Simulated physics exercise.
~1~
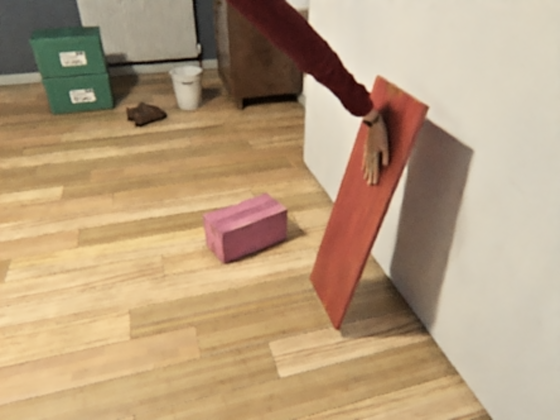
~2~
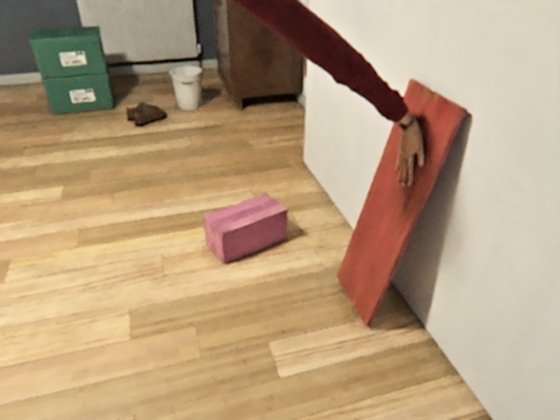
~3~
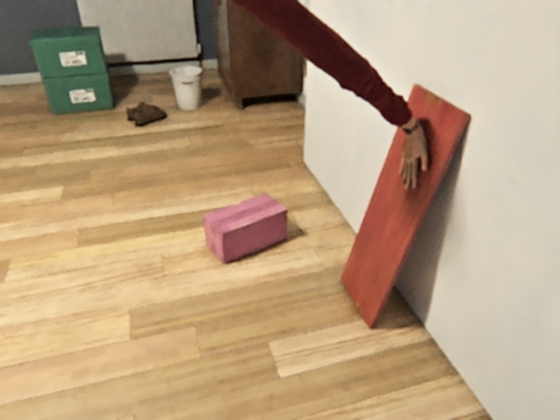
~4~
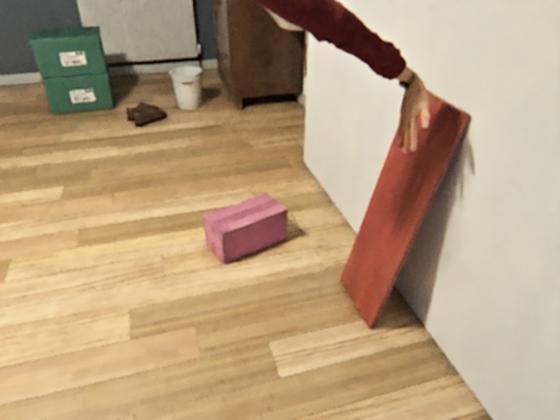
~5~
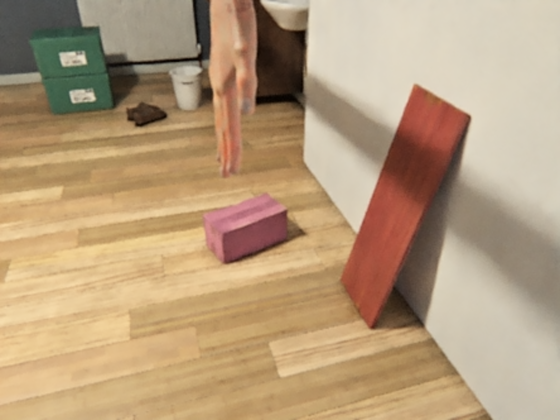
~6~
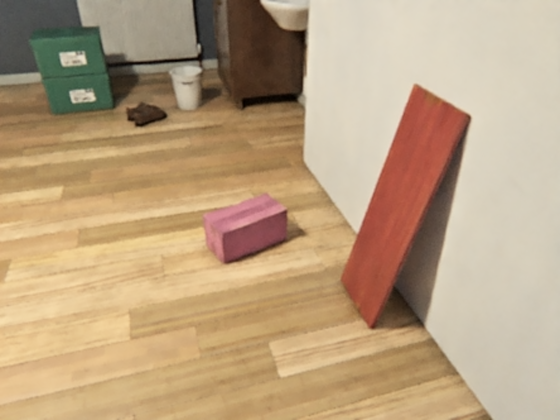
A red board is leaned against the wall by a hand, then stays propped when released.
